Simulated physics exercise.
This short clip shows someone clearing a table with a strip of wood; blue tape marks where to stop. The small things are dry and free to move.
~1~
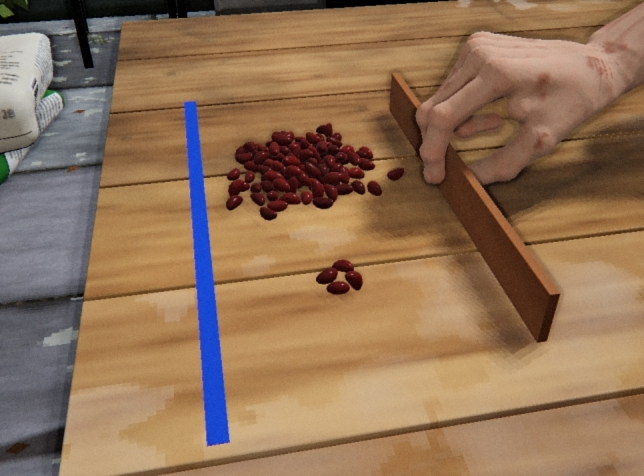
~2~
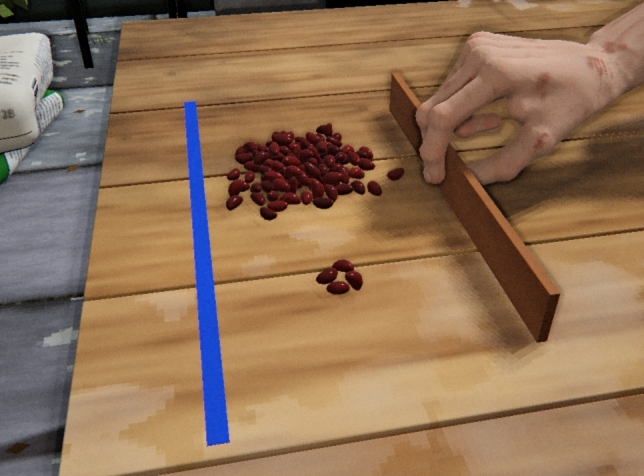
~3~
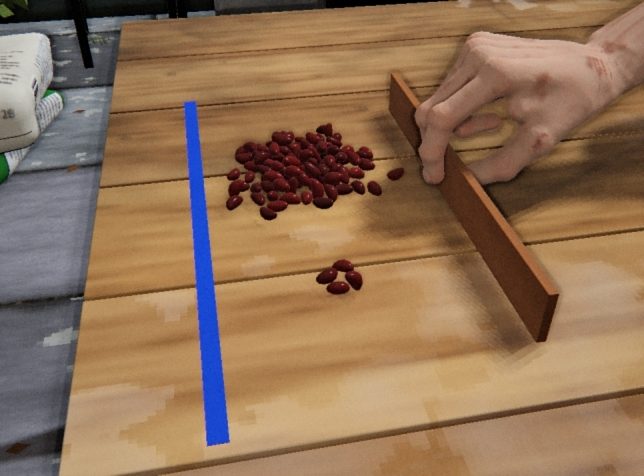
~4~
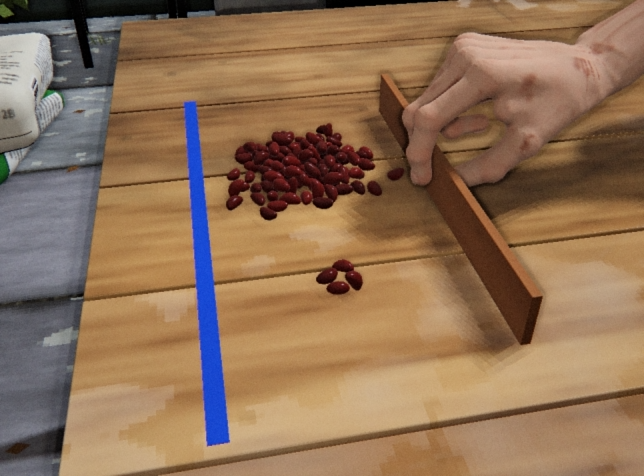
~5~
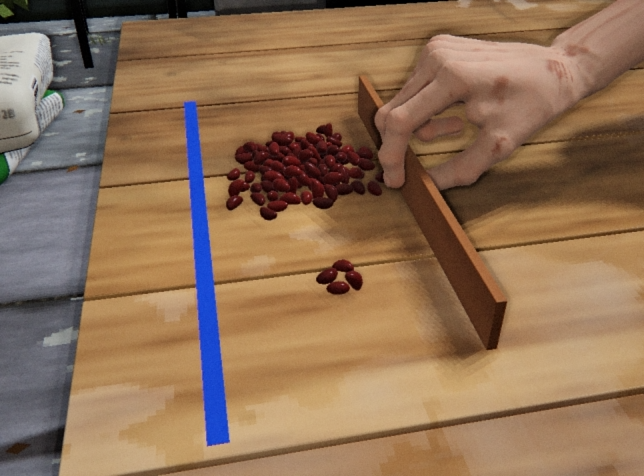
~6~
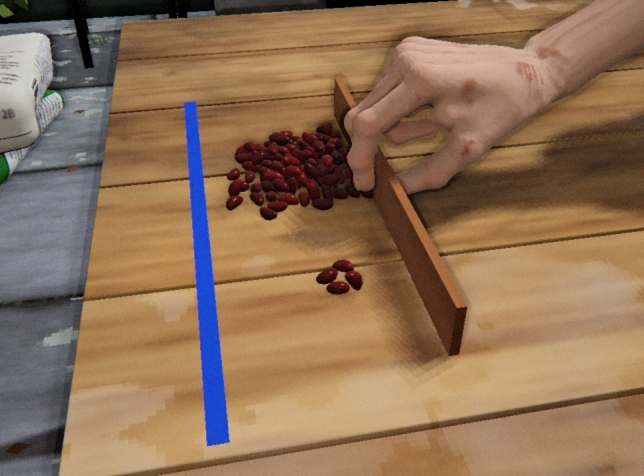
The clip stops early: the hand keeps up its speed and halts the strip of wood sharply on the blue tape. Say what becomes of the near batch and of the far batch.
The near batch holds its place up top, while the far batch has some go over.
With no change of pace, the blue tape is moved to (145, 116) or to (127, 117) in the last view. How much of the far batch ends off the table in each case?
The first gives 70 %, the second 100 %.
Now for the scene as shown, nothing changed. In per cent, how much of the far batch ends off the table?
Roughly 10 in a hundred.
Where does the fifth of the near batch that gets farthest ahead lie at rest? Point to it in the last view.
I'd guess somewhere about (178, 307).
Then, 0.34 s past the last view, strip of wood still moving, near (279, 173); near batch all on the table, its front near (287, 292); far batch all on the table, its front near (174, 191).
Then, 0.69 s past the last view, strip of wood stopped at the blue tape; near batch all on the table, its front near (177, 307); far batch a stray few over the edge.
Then, 0.97 s past the last view, strip of wood stopped at the blue tape; near batch all on the table, its front near (177, 307); far batch a small part over the edge.
Finally, strip of wood stopped at the blue tape; near batch all on the table, its front near (177, 307); far batch a small part over the edge.
